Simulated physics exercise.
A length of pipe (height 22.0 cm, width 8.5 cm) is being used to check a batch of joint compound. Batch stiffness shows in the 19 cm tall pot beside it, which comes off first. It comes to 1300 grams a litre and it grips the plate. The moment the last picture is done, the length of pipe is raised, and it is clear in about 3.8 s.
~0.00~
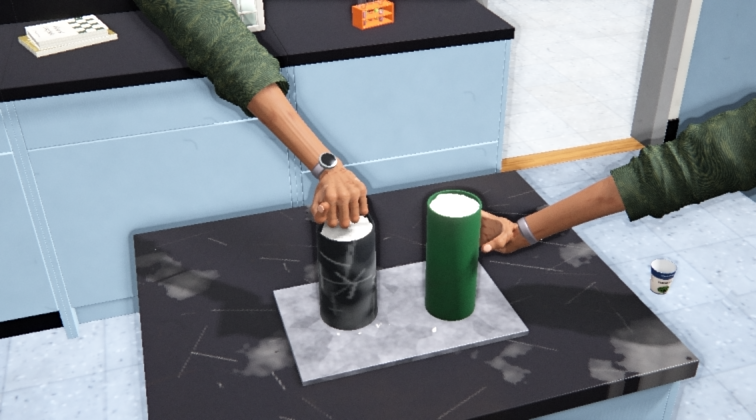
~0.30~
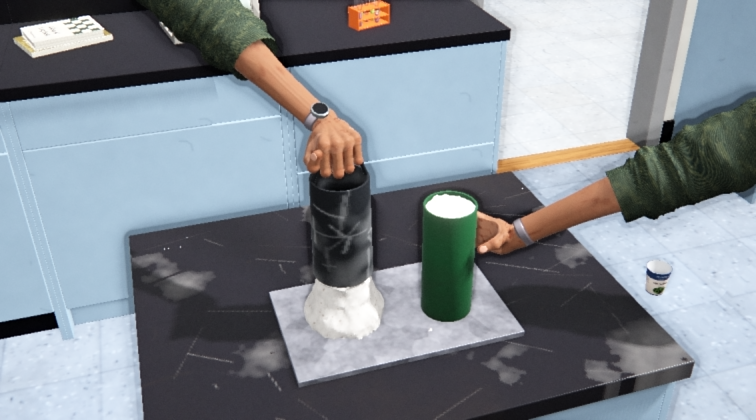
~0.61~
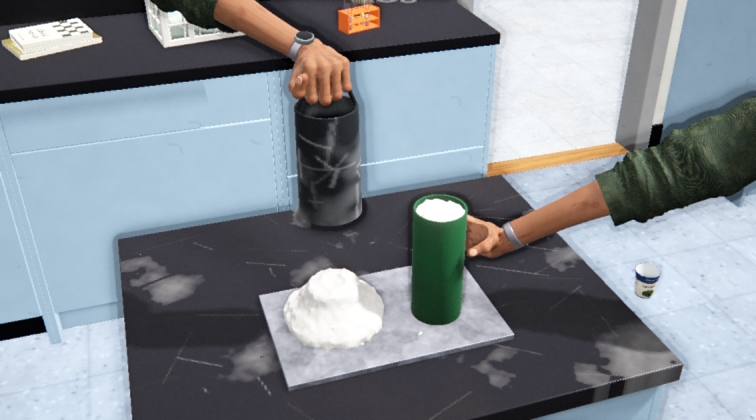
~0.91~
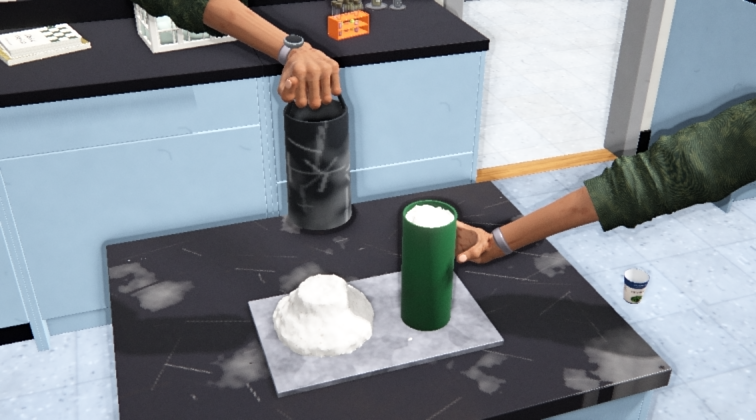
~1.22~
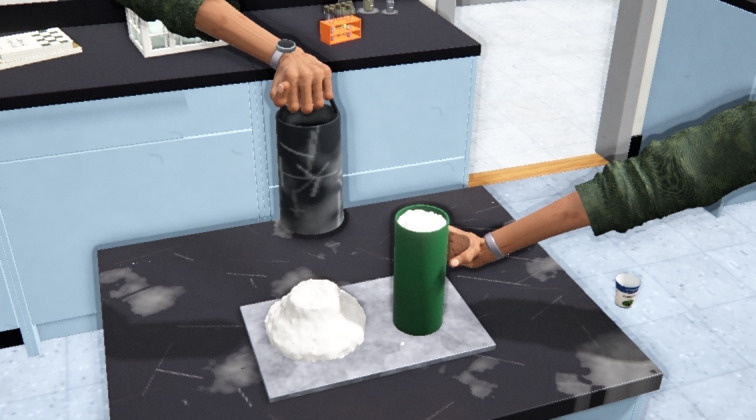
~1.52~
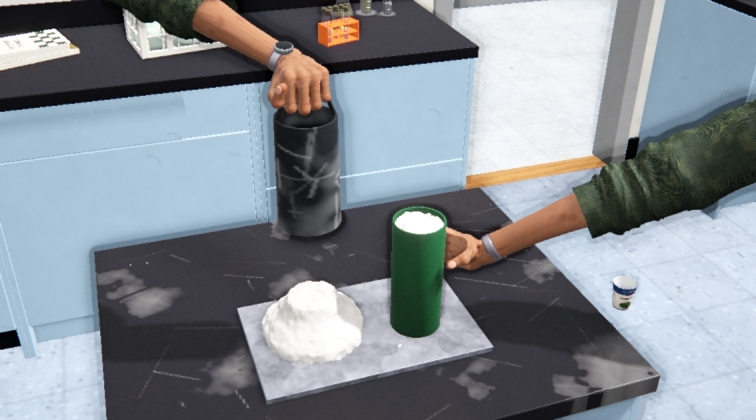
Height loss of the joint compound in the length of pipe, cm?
12 cm.
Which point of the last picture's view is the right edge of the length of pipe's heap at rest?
Location: About (465, 325).
By 2.5 s, the length of pipe is up 5.4 cm; the joint compound has come down 5.7 cm to 16 cm and is 15 cm wide.
By 3.4 s, the length of pipe is up 14 cm; the joint compound has come down 12 cm to 10 cm and is 18 cm wide.
By 4.4 s, the length of pipe is up 23 cm; the joint compound has come down 12 cm to 10 cm and is 18 cm wide.
By 5.5 s, the length of pipe is clear; the joint compound has come down 12 cm to 10.0 cm and is 18 cm wide.
By 5.9 s, at rest, the length of pipe is clear; the joint compound has come down 12 cm to 9.9 cm and is 18 cm wide.
